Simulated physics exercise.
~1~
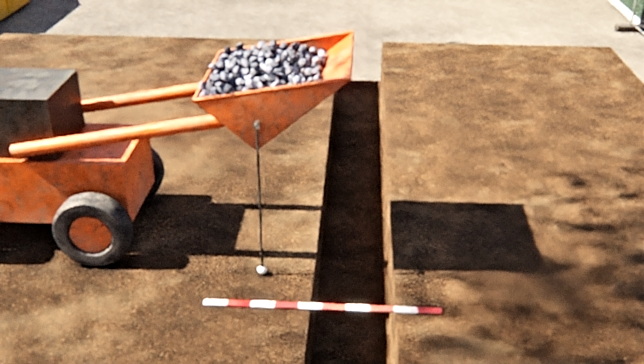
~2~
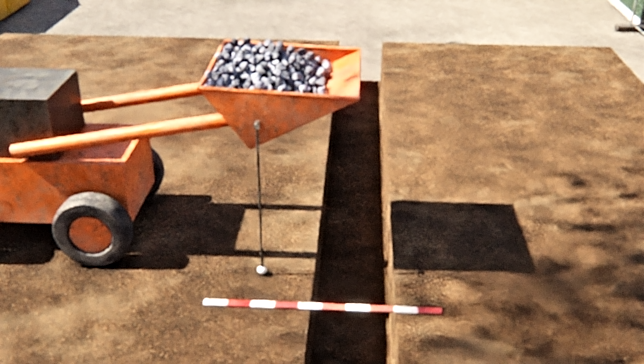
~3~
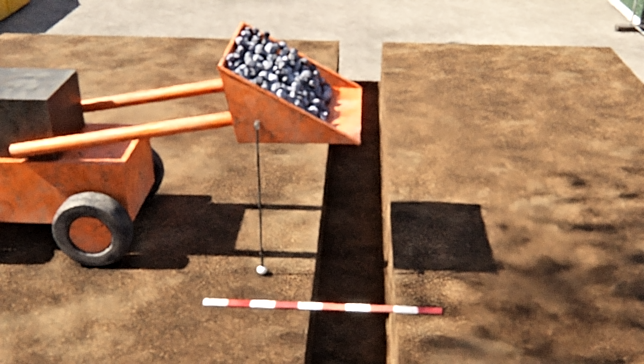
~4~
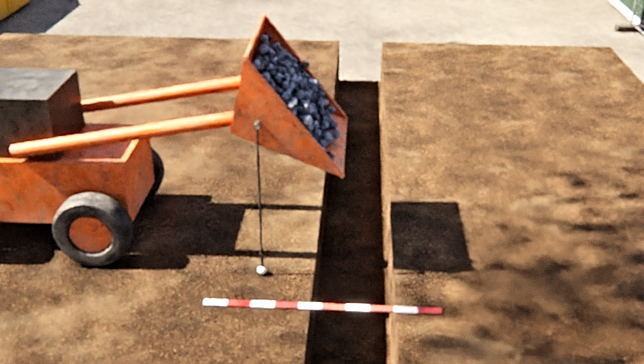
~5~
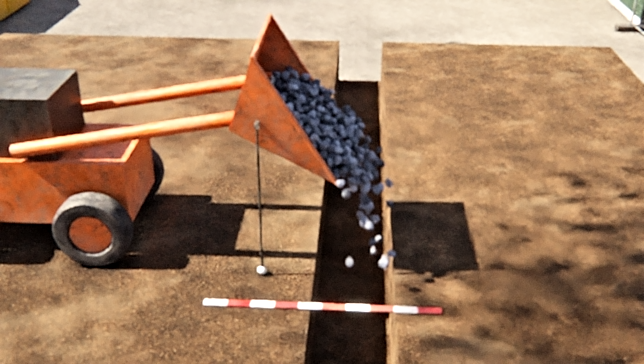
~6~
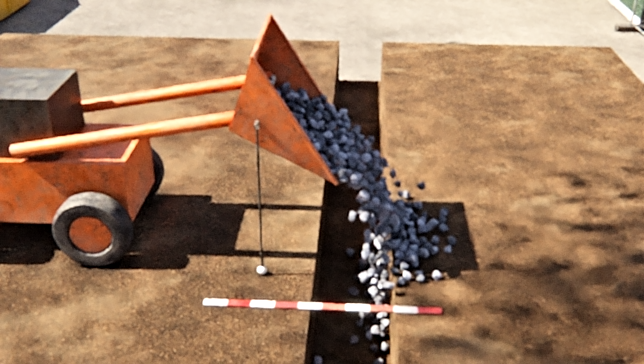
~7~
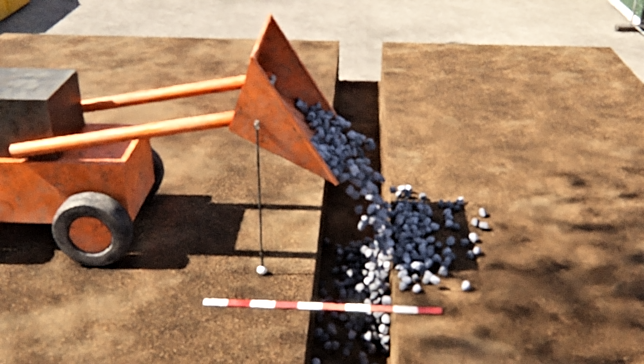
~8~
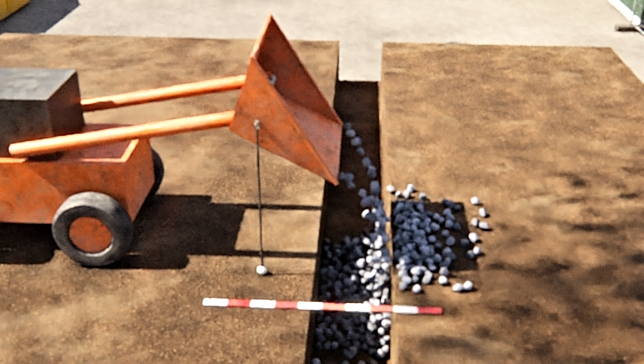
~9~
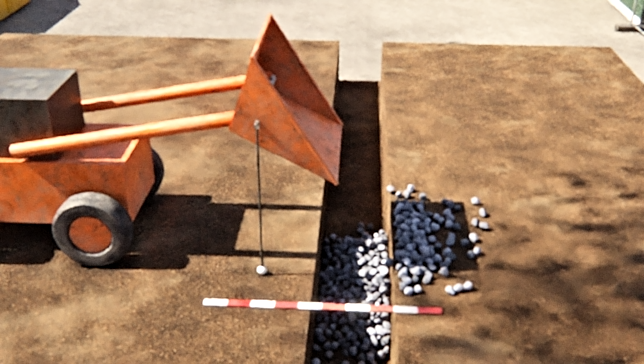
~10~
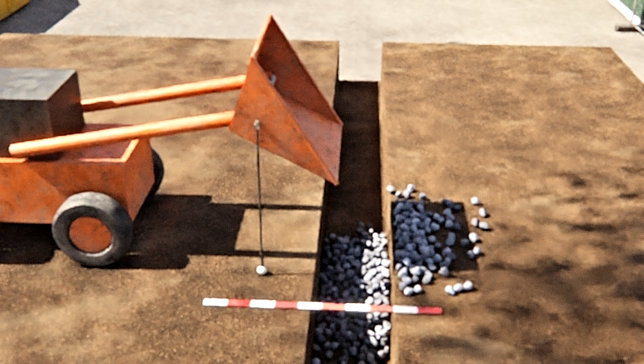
An orange loader tipped its raised bucket forward and poured a load of dark grey stones down to the right, most dropping into the trench and some landing on the dirt beyond, until the bucket hung empty and everything lay still.
